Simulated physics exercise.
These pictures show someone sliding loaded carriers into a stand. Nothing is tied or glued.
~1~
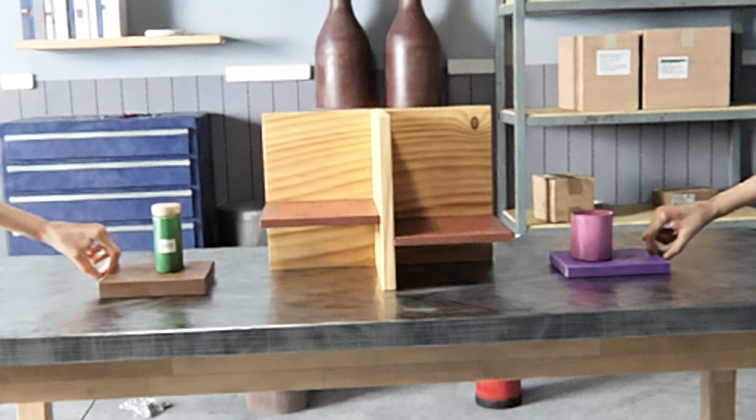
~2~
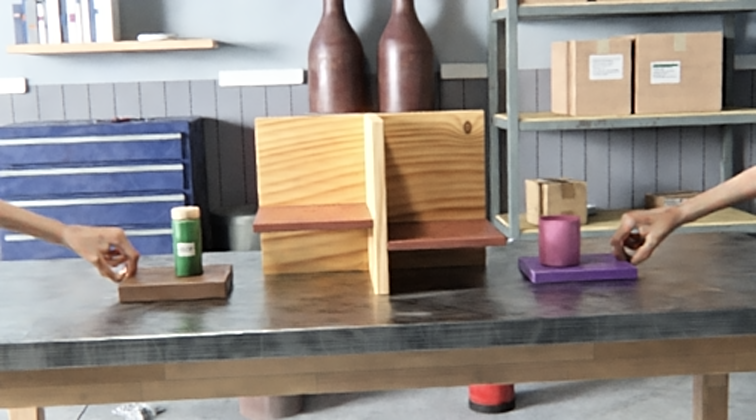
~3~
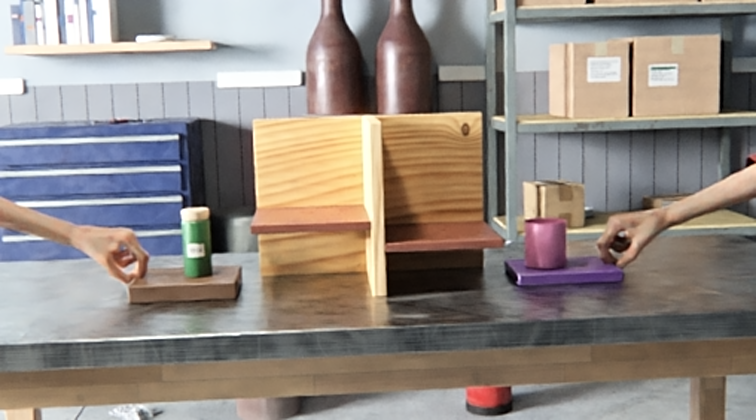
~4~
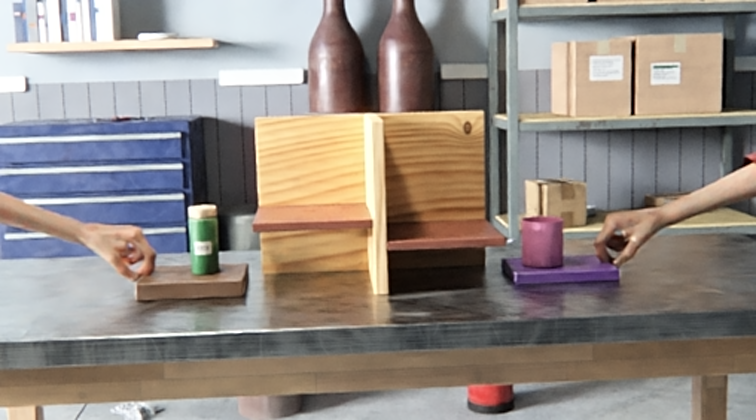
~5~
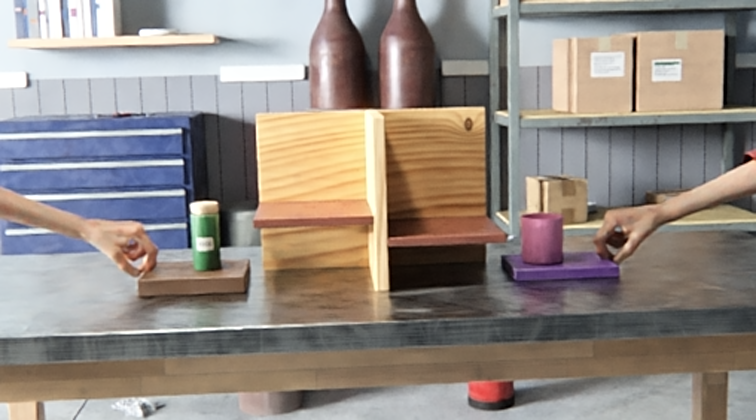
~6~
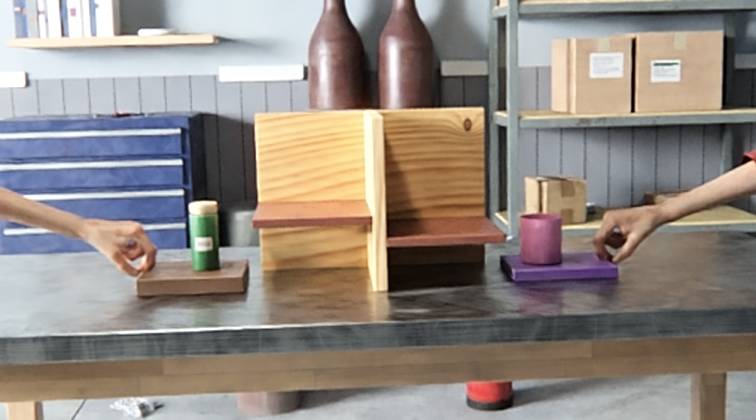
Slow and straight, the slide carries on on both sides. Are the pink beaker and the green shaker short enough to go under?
The pink beaker does not fit; the green shaker does not fit.
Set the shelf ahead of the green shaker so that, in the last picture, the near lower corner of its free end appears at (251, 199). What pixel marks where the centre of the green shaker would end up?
About (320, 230).
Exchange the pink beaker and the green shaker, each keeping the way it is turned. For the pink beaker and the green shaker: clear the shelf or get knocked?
The pink beaker goes under, while the green shaker hits the shelf.
Then, 1.18 s past the last view, pink beaker pushed back on its carrier near (516, 240); green shaker leaning 14° off how it started near (245, 232).
Then, 1.58 s past the last view, pink beaker pushed back on its carrier near (516, 240); green shaker leaning 66° off how it started near (237, 242).
Then, 1.90 s past the last view, pink beaker leaning 27° off how it started near (515, 240); green shaker on its side near (245, 254).
Finally, the pink beaker is knocked back, near (514, 244); the green shaker is knocked back, near (270, 253).
